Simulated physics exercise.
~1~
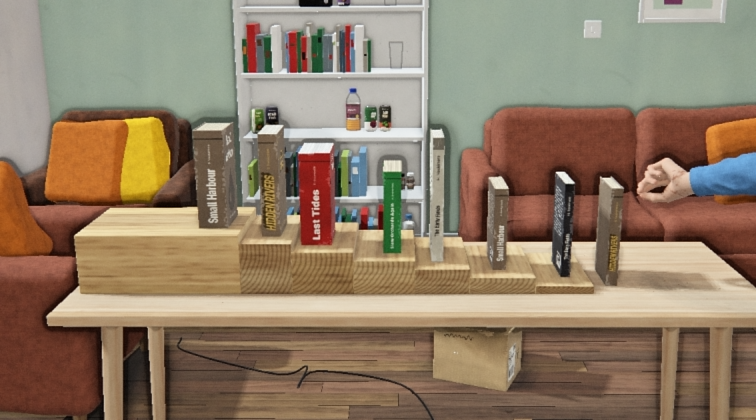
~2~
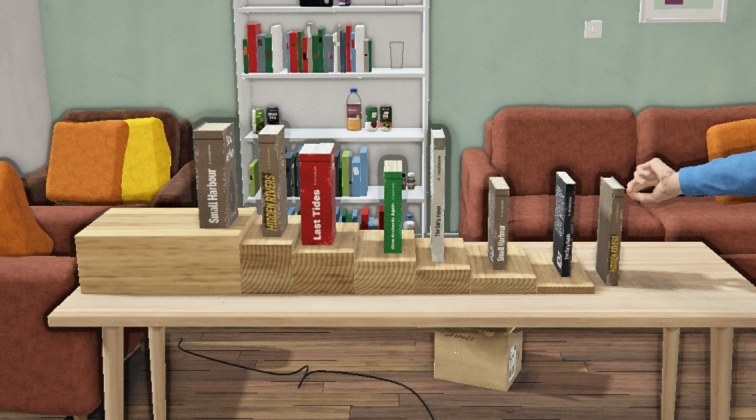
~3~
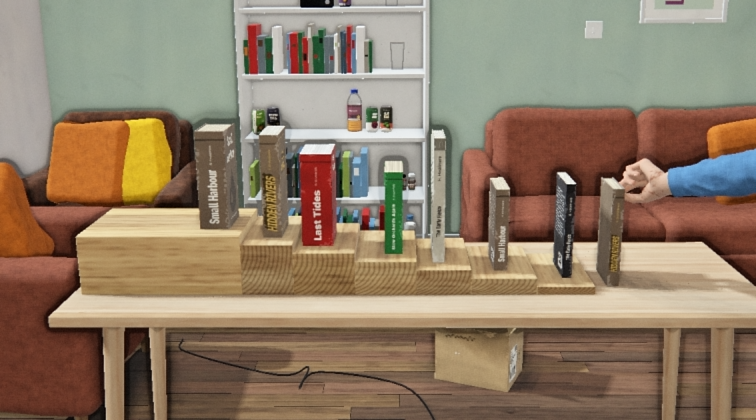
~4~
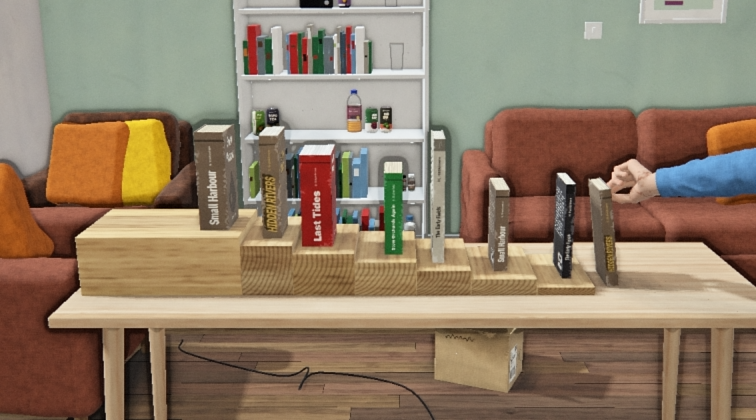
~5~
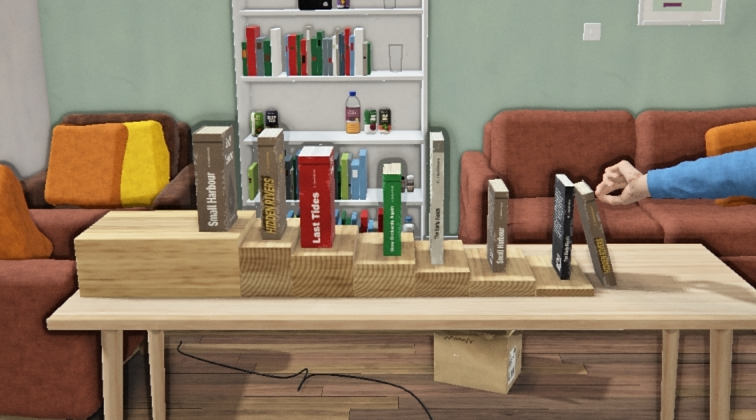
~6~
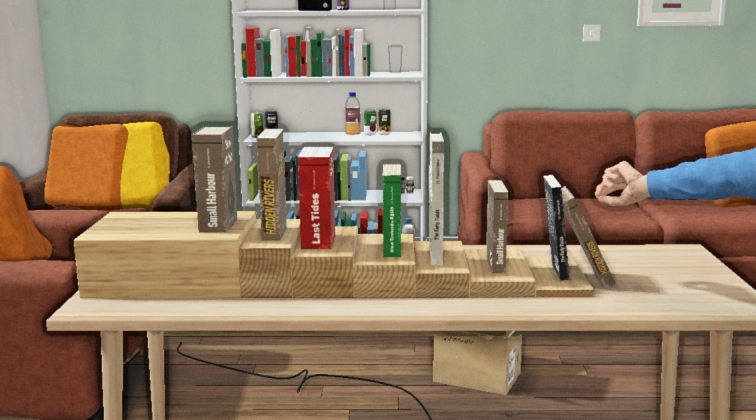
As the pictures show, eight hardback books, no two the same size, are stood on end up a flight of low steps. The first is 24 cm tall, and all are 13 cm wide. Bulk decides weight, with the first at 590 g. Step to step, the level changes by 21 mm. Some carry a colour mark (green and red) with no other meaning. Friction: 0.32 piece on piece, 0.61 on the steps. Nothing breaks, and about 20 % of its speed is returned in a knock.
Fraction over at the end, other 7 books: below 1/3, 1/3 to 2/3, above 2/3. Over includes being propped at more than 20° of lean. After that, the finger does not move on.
The knocked-over part will exceed two thirds.
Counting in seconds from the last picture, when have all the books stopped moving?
That happens at roughly 1.5 seconds.
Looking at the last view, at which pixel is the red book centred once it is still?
In the final image its middle is around (278, 206).
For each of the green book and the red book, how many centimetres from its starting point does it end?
Well, the green finishes about 10 cm from where it began, while the red finishes about 10 cm from its start.
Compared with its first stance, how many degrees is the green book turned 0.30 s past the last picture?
Something like 0°, more or less.
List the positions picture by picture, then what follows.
In the first frame (each place is the centre of the face we see best), finger (646, 189) 58 mm from the first book; red book (315, 200); green book (392, 213); the others all in place.
Finger (635, 189) 30 mm from the first book; red book (316, 200), in the second frame.
Finger 2 mm from the first book; red book (316, 201), in the third frame.
Finger (613, 190) pushing; red book (316, 201); the others all in place, in the fourth frame.
Finger (604, 192) stopped; red book (315, 203); the others all in place, in the fifth frame.
Finger (604, 193) stopped; red book (315, 204); green book (392, 217); steepest lean 8°, the book at (561, 235); one has shifted, in the sixth frame.
Then, 0.30 s later than the last frame, 2 of the 7 other books over.
Then, 0.94 s later than the last frame, 6 of the 7 other books over; green book tilted 58°; red book tilted 33°.
When it is over, 7 of the 7 other books over; green book tilted 60°; red book tilted 58°. That is 100 per cent. Not one is left standing. In pixels of the last frame, middles, green book near (354, 222), red book near (278, 206).
